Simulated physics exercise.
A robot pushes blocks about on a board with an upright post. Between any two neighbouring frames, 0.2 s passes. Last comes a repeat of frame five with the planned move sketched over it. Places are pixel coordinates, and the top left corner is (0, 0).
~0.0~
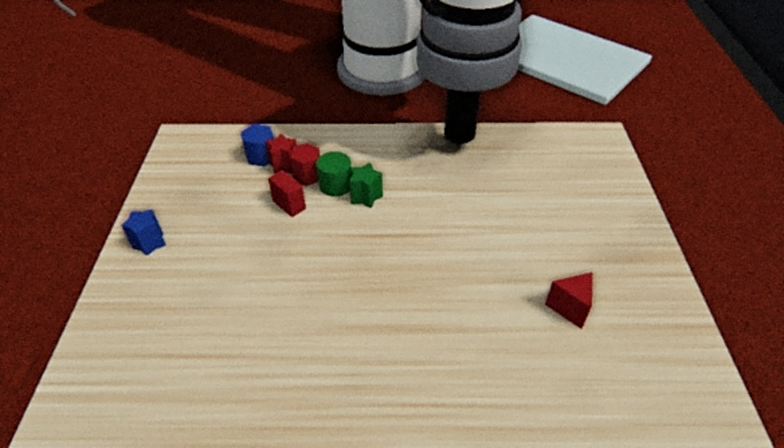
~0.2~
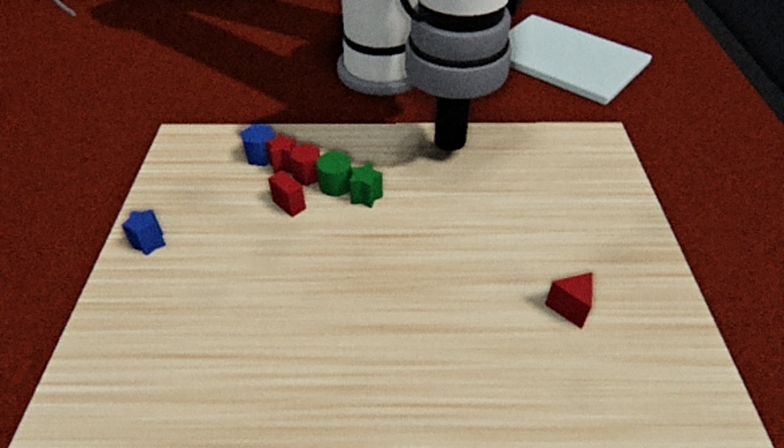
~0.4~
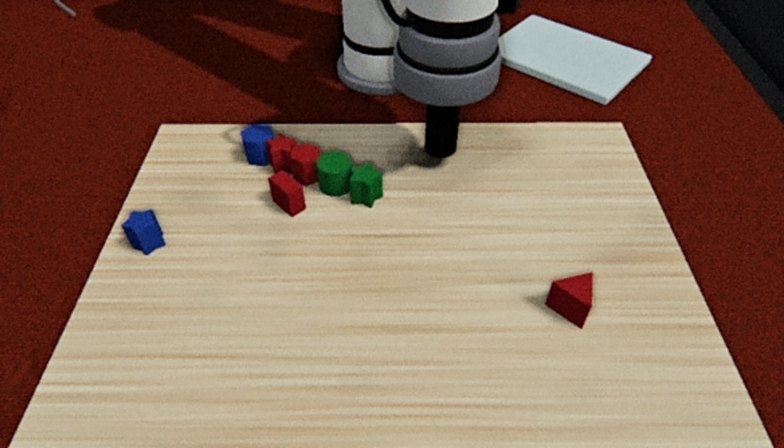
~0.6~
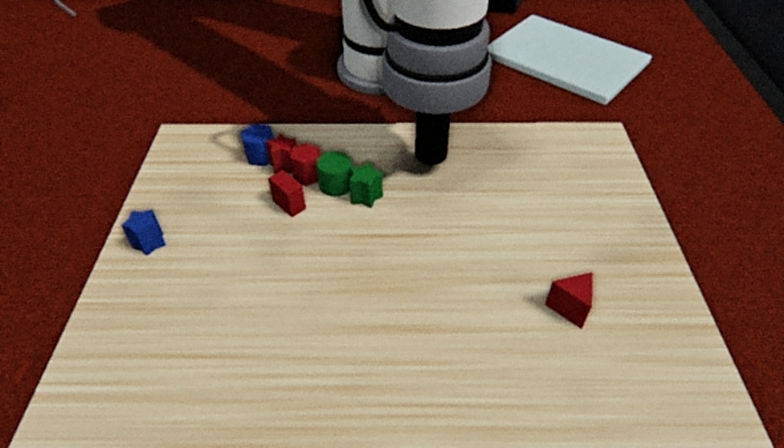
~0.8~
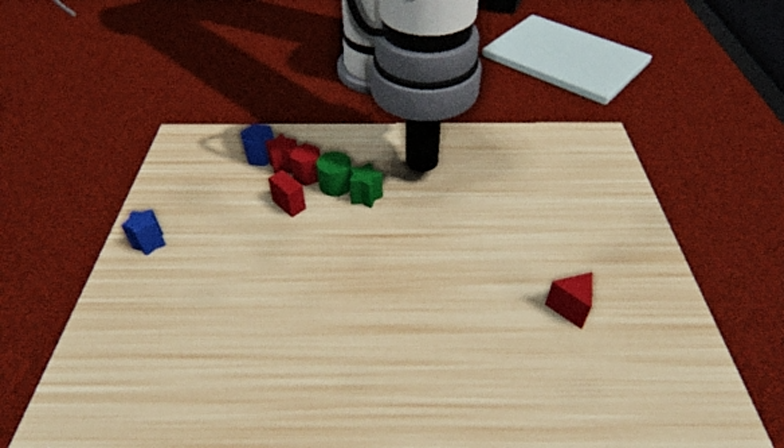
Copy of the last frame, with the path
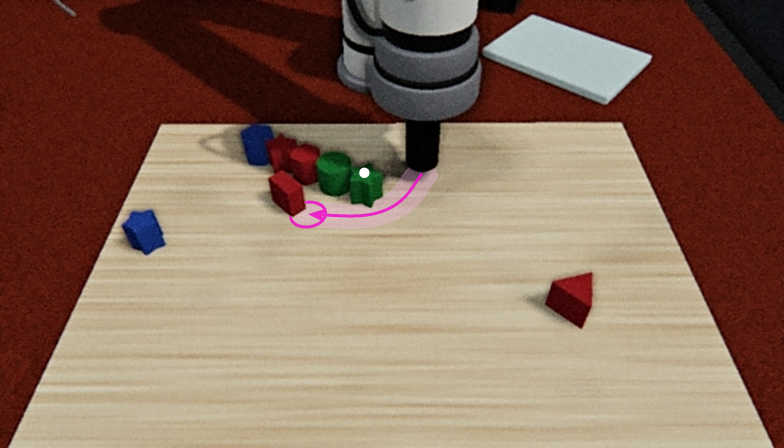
At the start, a robot's dark upright post stands near the back edge of a wooden board, right of a cluster of red, green and blue blocks. The post then slides steadily left and slightly forward, nearing the green star, while all the blocks stay still.
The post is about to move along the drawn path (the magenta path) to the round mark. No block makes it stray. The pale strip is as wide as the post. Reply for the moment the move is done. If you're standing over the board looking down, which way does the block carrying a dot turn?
Clockwise from above.
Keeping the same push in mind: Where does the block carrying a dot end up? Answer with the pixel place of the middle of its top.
It sits at (345, 173).
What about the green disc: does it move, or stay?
Shifted.
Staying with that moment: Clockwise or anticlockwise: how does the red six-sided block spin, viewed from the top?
Spin direction: Counter-clockwise.
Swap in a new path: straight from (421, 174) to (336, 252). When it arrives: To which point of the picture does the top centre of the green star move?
Its top middle: (346, 183).
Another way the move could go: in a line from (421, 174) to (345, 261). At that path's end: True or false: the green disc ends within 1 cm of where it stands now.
The statement is true.
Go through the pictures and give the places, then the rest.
Lower end of the post (460, 135), tops of blocks, red rectangle (285, 181), red six-sided block (304, 152), green disc (334, 161), green star (364, 173), in the first picture.
Post (450, 141), blocks as before, in the second picture.
Post (440, 148), blocks as before, in the third picture.
Post (431, 155), blocks as before, in the fourth picture.
Post (422, 162), red rectangle (285, 181), red six-sided block (304, 152), green disc (334, 161), green star (364, 173), in the fifth picture.
The drawn path runs from (421, 174) by way of (399, 202) and (356, 216) to (308, 214); the dot is on the green star.
The first path, step by step. One third of the way, post (399, 190); nothing pushed yet.
Two thirds of the way, post (355, 203); red six-sided block (301, 150); green disc (332, 157); green star (352, 171), turned 50° clockwise.
At the end, post (306, 201); red rectangle (273, 179); red six-sided block (301, 148), turned 25° anticlockwise; green disc (333, 153); green star (345, 173), turned 80° clockwise.
